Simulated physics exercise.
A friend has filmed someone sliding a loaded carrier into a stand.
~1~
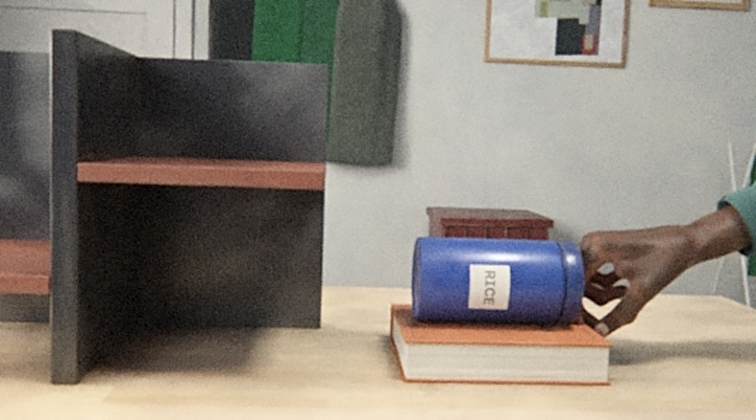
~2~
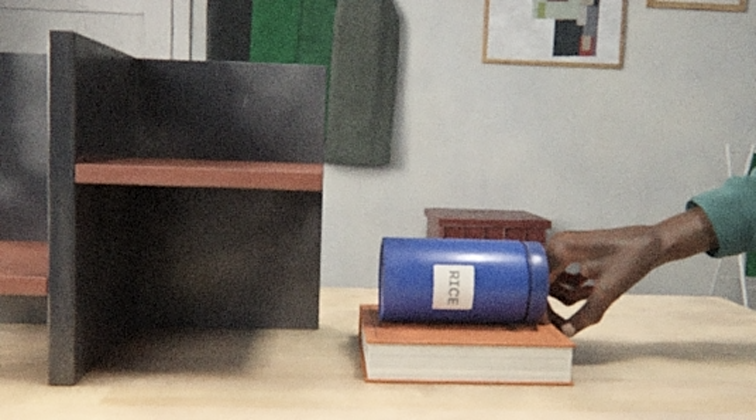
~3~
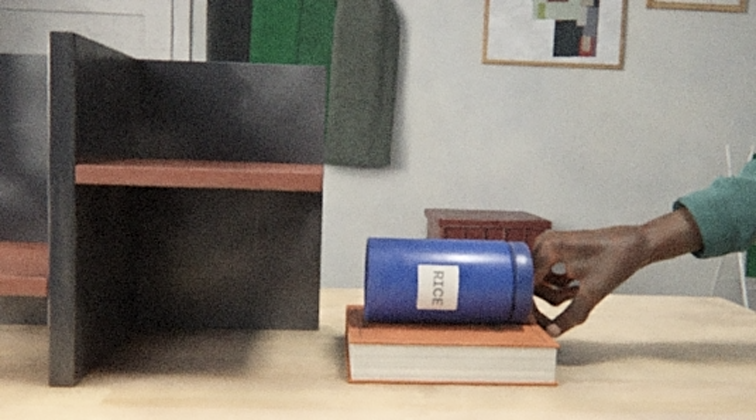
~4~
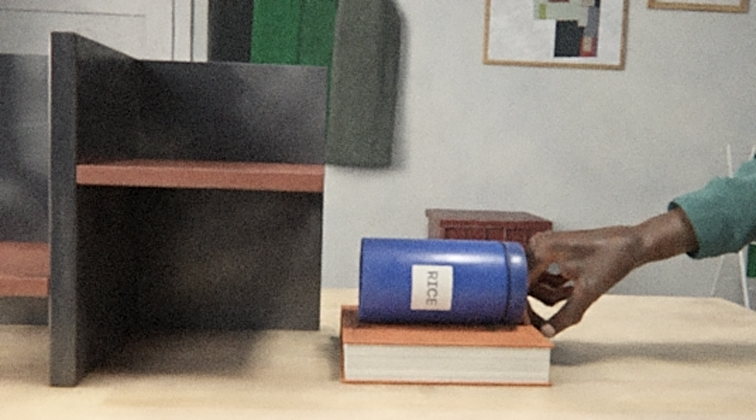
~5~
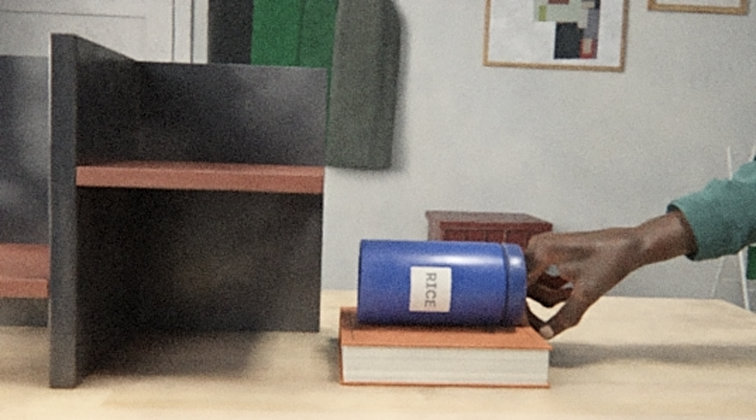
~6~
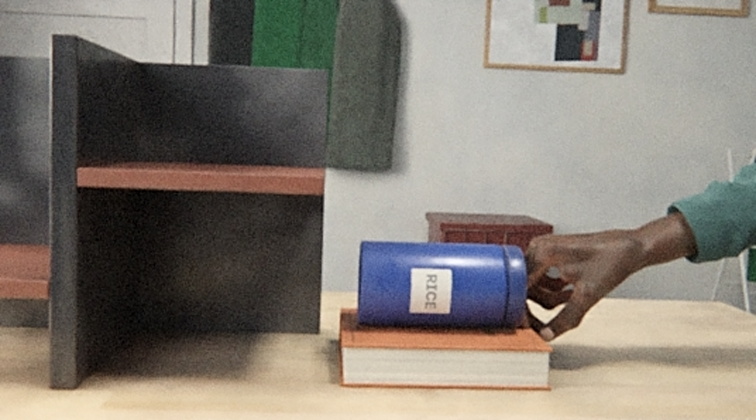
On a wooden tabletop, a hand sliding an orange book with a blue rice jar lying on it left, then barely moving.
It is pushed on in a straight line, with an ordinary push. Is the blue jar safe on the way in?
Here the blue jar passes below.
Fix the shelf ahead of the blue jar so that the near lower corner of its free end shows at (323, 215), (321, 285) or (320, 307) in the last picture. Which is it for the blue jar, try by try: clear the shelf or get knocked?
Try by try, it gets in clear; gets scraped off its spot; is knocked back.
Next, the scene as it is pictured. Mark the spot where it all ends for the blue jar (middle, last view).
Its middle is close to (226, 280).
Then, 0.70 s later than the last frame, blue jar riding along near (388, 284).
Then, 1.28 s later than the last frame, blue jar riding along near (323, 282).
Then, 1.78 s later than the last frame, blue jar riding along near (265, 281).
When it is over, the blue jar clears the shelf, near (226, 280).
